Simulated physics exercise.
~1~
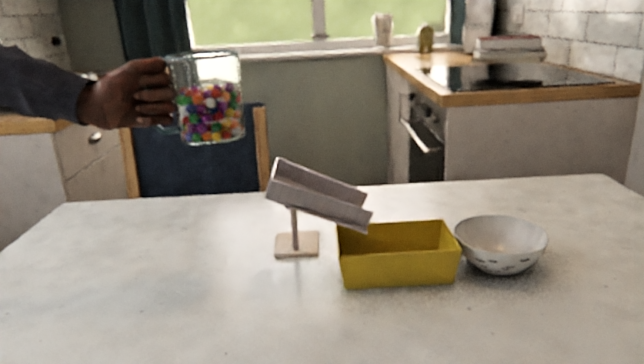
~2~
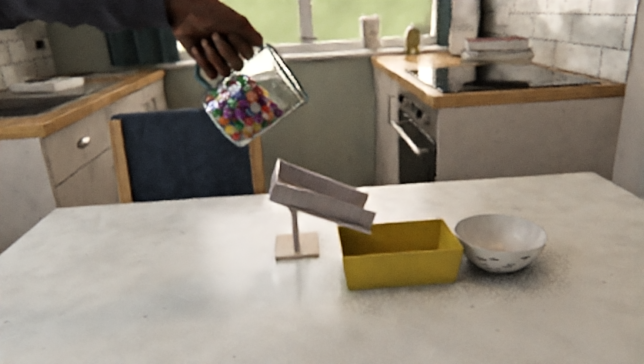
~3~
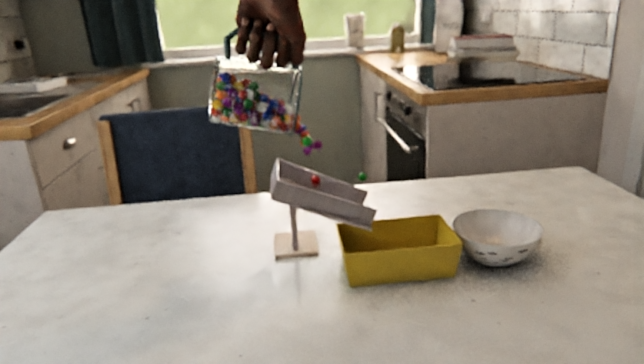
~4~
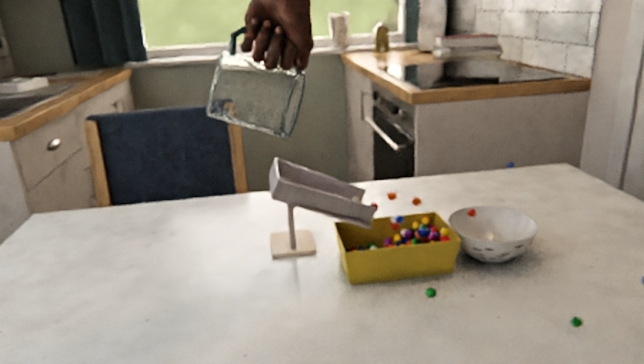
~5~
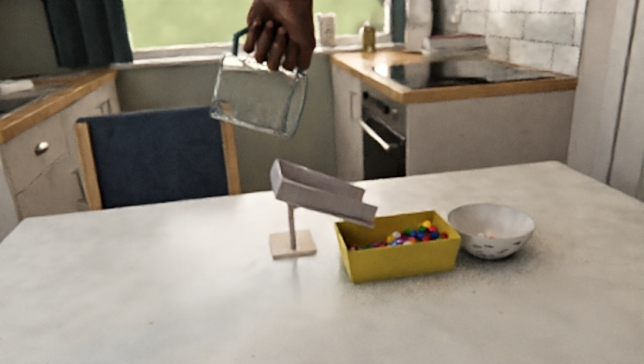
The clip opens on a kitchen table where a hand holds a clear jug of colourful marbles at the left, near a tilted grey chute, a yellow tin and a white bowl. The hand moves the jug right, towards the chute, and starts tipping it. As the jug turns further onto its side, the first marbles drop towards the chute. The rest then pour down, heaping in the tin while a few bounce loose around it. At the end, the jug is held tipped and empty, the chute is clear, and most marbles rest in the tin.
